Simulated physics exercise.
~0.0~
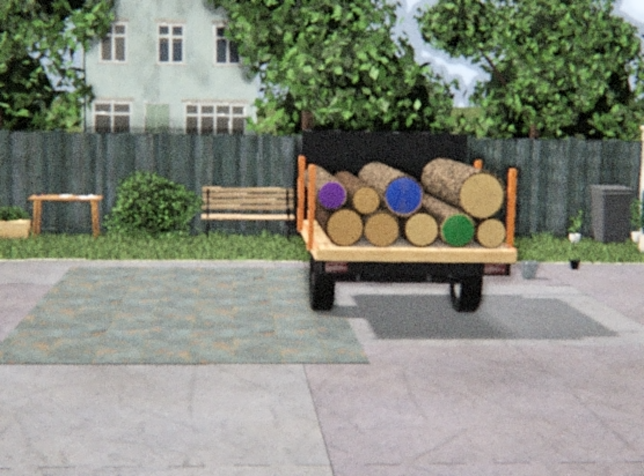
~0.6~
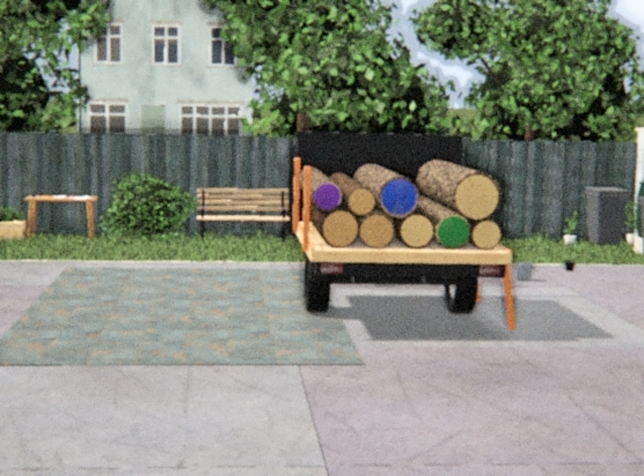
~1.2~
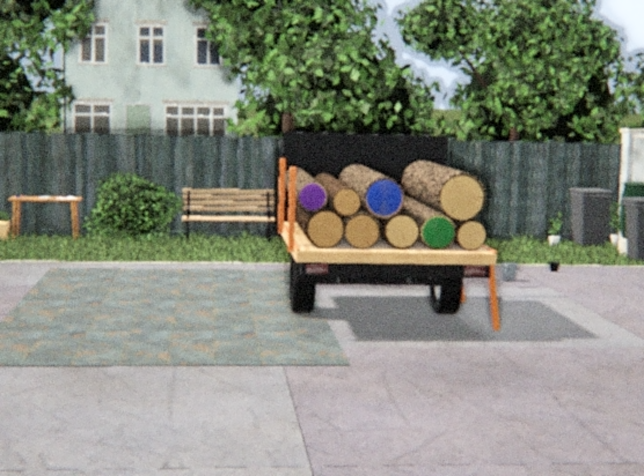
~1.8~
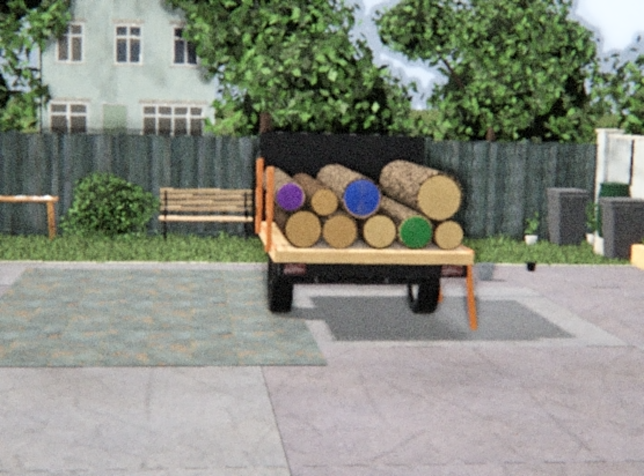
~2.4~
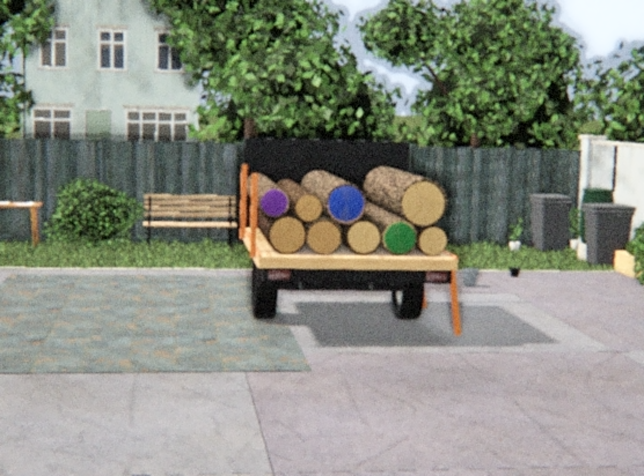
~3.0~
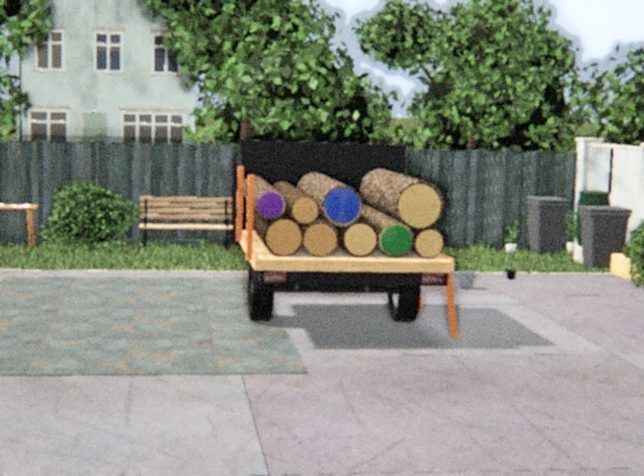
Flatbed trailer stacked with logs standing in a yard, its right-hand orange posts dropping open while the logs stay in place.
